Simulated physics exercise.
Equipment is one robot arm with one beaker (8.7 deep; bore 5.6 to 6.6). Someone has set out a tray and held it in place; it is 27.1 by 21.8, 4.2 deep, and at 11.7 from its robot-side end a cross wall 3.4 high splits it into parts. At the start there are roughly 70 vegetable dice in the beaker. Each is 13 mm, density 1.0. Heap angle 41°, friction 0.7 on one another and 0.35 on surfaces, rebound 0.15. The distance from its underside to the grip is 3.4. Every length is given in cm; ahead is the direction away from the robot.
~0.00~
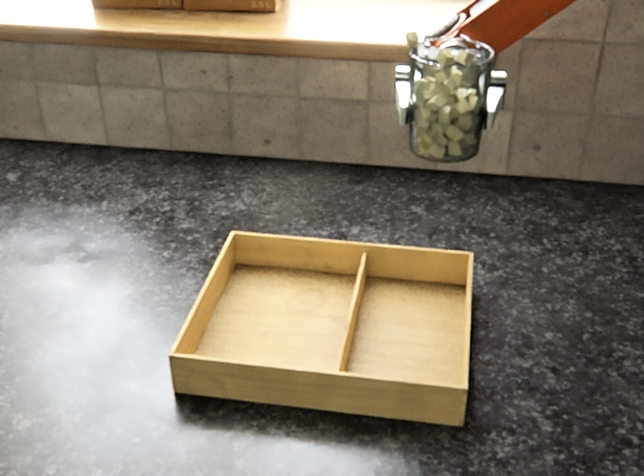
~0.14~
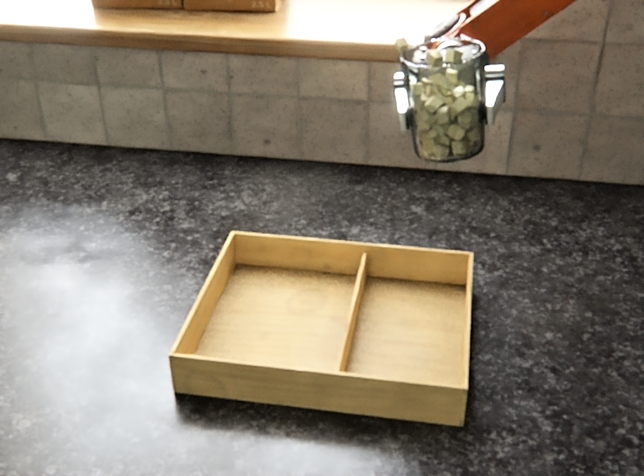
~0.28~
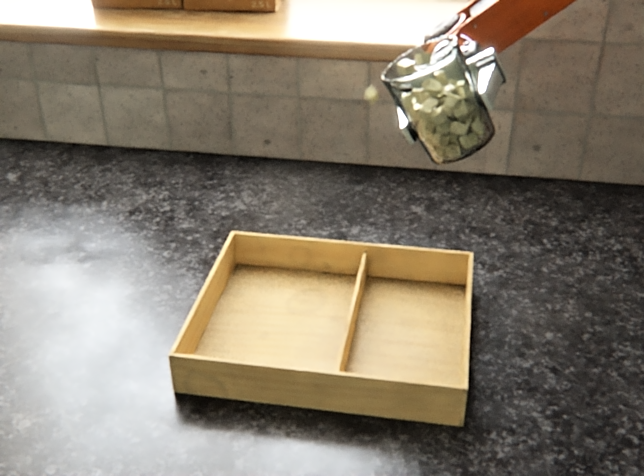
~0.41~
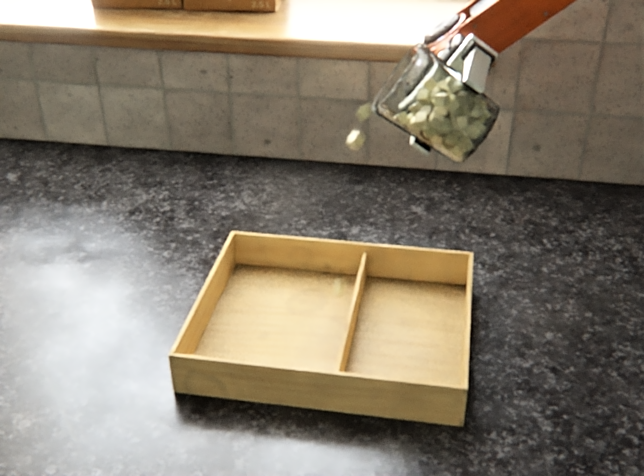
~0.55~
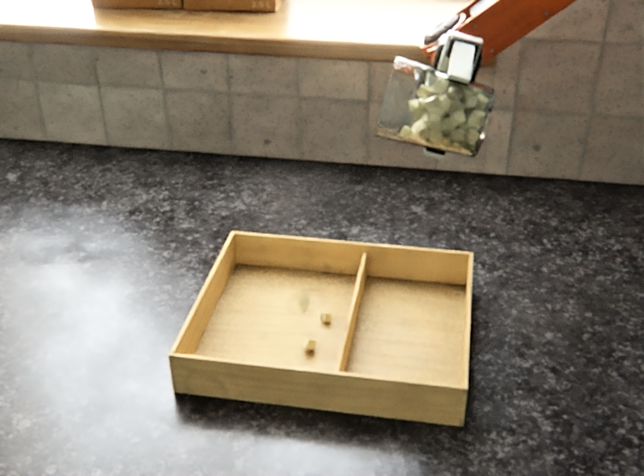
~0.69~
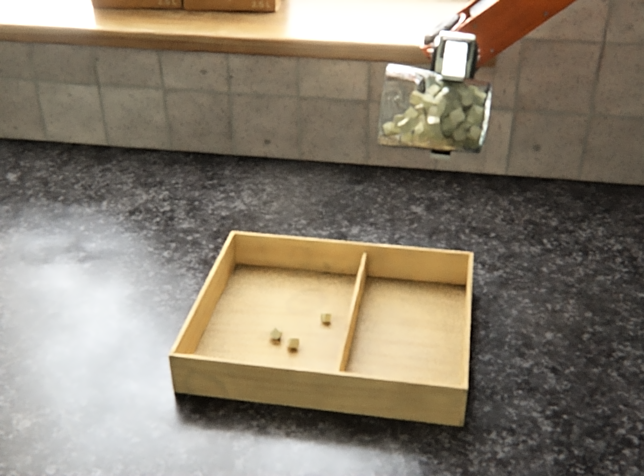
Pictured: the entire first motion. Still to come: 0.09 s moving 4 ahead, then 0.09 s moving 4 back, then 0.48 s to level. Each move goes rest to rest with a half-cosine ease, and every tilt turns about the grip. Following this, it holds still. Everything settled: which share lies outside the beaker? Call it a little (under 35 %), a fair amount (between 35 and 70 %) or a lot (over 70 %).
A lot.
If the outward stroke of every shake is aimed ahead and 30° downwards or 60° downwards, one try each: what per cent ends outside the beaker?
First try about 40 %, second try about 10 %.
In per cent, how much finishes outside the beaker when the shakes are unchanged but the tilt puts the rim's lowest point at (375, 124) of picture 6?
Result: Approximately 40 %.
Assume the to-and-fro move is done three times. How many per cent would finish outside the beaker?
About 90 per cent in that case.
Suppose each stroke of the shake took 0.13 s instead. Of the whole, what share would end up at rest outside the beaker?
It would come to around 45 %.
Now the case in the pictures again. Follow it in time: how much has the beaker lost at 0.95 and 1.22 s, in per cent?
Estimates in order: Close to 80, close to 85.
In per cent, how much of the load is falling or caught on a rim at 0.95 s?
I'd reckon close to 77 per cent.
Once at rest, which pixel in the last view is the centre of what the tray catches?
It lands close to (273, 320).
After 0.95 s, tilted 80° forward, highest piece 26 above the table; 12 in the beaker, 3 in the far-side part, 51 in flight or on a rim.
After 1.22 s, tilted 15° forward, highest piece 27 above the table; 55 in the far-side part, 11 in the beaker.
After 1.55 s, level, highest piece 25 above the table; 55 in the far-side part, 11 in the beaker.
After 2.60 s, level, highest piece 25 above the table; 55 in the far-side part, 11 in the beaker.
At rest, 55 in the far-side part, 11 in the beaker. That is 83 % outside the beaker.
